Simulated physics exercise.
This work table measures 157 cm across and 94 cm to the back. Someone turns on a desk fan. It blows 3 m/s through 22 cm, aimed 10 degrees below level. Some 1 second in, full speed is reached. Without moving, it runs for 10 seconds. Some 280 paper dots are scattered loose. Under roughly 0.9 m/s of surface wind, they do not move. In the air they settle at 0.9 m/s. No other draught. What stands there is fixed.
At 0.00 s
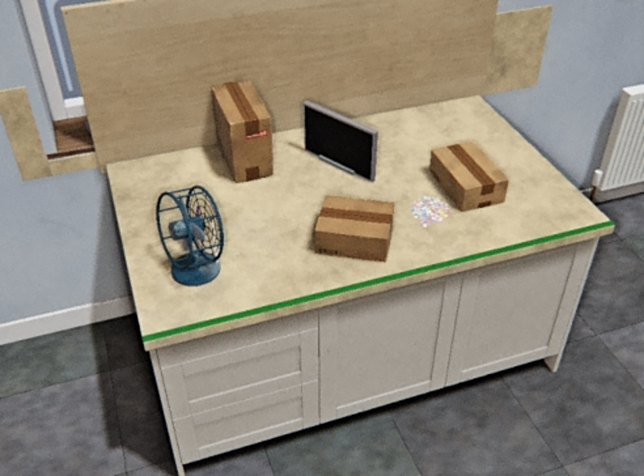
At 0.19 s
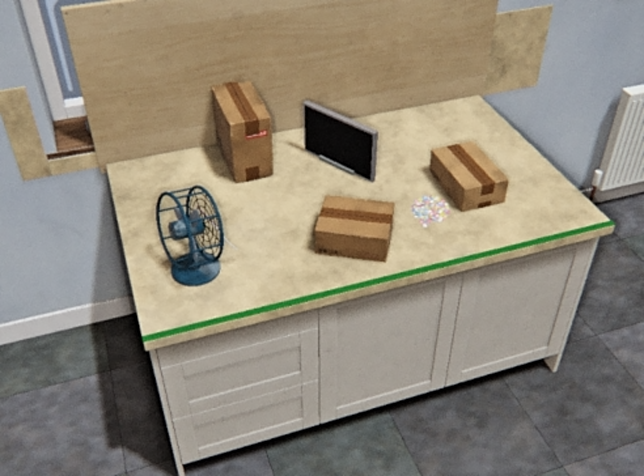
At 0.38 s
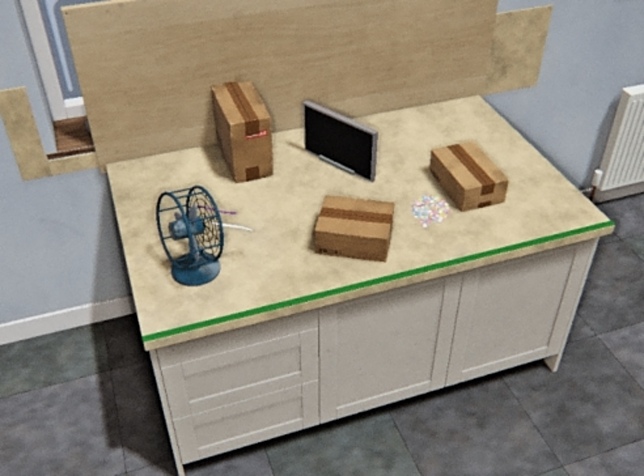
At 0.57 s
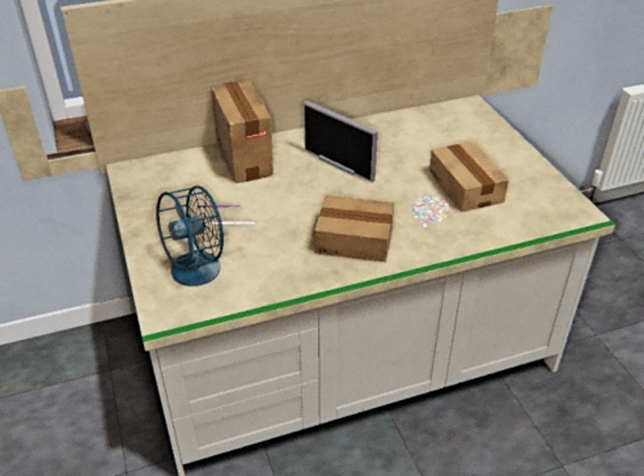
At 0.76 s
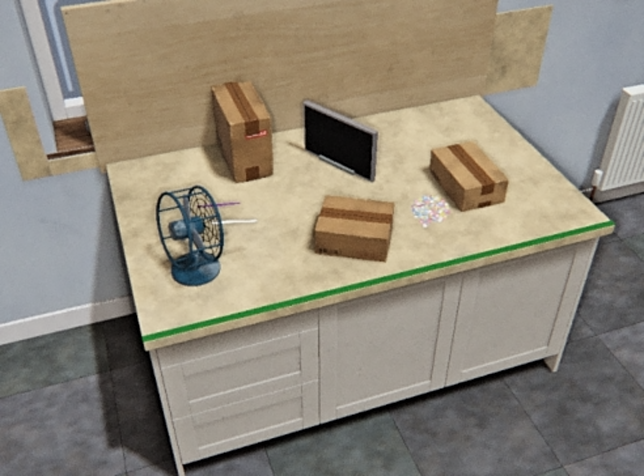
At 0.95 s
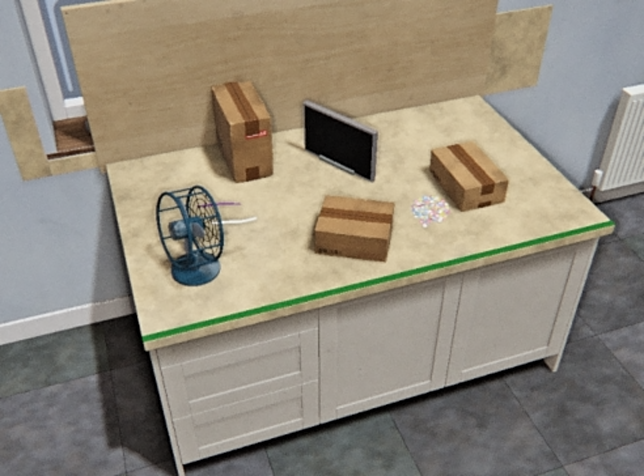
In the video, a blue desk fan stands on a work table with three cardboard boxes, a dark screen and scattered paper dots; thin streamers appear at the fan and blow out rightward, while the dots stay still.
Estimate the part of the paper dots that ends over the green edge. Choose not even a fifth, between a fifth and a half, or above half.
When it settles, more than one in two lie over the green edge.
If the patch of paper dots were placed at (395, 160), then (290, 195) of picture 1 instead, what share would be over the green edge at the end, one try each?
First try 0 %, second try 0 %.
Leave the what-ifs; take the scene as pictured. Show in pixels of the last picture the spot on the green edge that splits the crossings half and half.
The middle crossing sits close to (495, 255) in the last picture.
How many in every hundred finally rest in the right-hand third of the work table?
I'd estimate around 0 per cent.
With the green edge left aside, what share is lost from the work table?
Near 0 %.
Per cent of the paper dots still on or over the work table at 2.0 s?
Some 1 per cent.
After 2.0 s the count stands so, 99 % are over the green edge.
After 3.2 s the count stands so, 100 % are over the green edge.
After 5.5 s the count stands so, 100 % are over the green edge.
After 10.0 s, at the end, 100 % are over the green edge.
